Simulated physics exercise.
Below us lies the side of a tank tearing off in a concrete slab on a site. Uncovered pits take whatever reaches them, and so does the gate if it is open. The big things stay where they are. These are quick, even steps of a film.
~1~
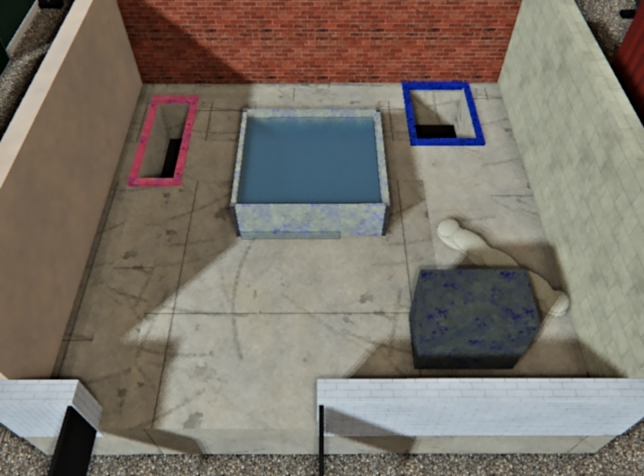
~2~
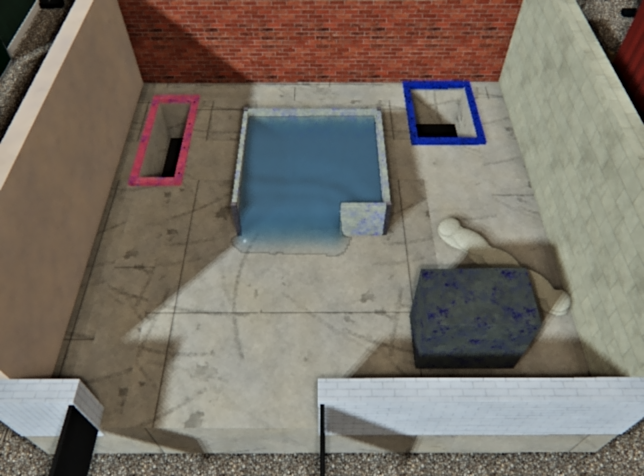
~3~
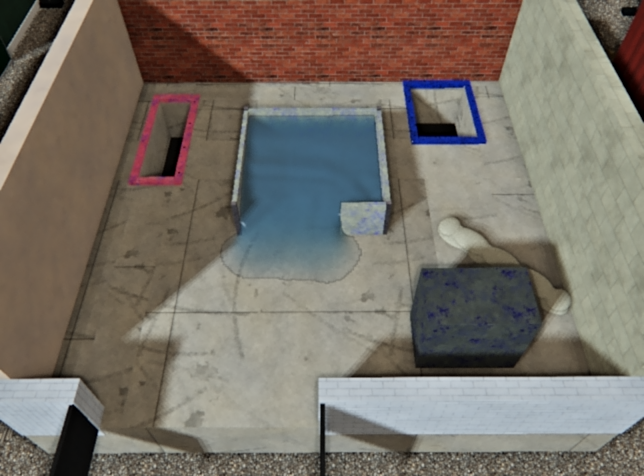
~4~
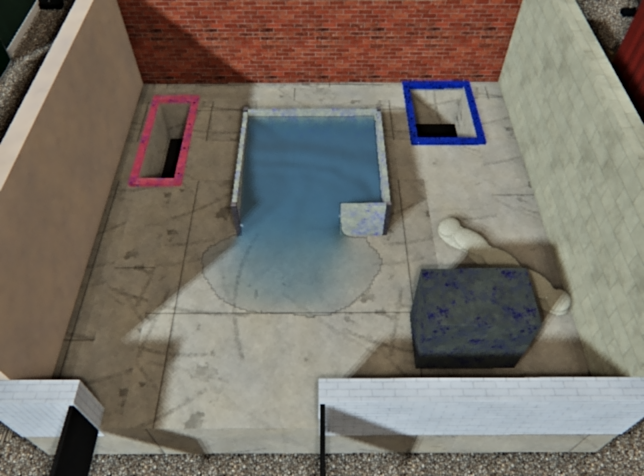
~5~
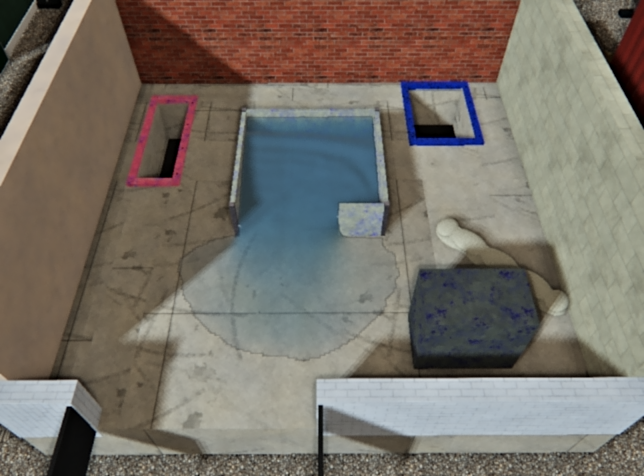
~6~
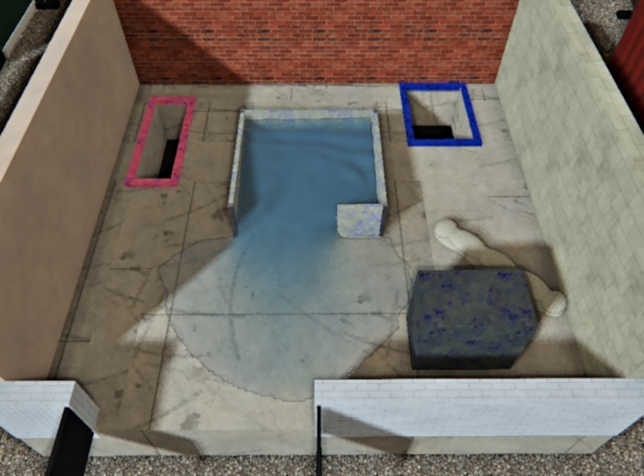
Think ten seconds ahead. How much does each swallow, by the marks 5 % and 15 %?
The gate takes over 15 %; the blue pit takes under 5 %; the pink pit takes under 5 %.
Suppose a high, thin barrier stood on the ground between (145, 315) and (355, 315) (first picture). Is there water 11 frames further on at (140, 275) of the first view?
Verdict: Covered.
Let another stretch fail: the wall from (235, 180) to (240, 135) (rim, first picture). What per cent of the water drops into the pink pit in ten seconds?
Per cent: Pink 30.
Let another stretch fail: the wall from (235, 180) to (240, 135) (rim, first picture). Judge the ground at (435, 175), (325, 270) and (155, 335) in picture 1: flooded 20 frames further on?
As listed: Clear, dry, covered.
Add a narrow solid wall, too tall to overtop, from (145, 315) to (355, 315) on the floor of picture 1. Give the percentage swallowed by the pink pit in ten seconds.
Parts in a hundred: Pink 6.
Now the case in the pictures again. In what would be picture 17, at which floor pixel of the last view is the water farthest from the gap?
I would point to (570, 406).
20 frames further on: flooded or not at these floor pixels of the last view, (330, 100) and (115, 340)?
In that order: Dry, wet.
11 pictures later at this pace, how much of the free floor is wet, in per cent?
I make it 35 per cent.
A moment on, water covers 25 % of the floor; the gate 5 %, the blue pit 0 %, the pink pit 0 %.
Next, water covers 35 % of the floor; the gate 17 %, the blue pit 0 %, the pink pit 0 %.
Then, water covers 35 % of the floor; the gate 33 %, the blue pit 0 %, the pink pit 0 %.
Later, water covers 55 % of the floor; the gate 49 %, the blue pit 0 %, the pink pit 0 %.
In the end, water covers 55 % of the floor; the gate 62 %, the blue pit 0 %, the pink pit 0 %.
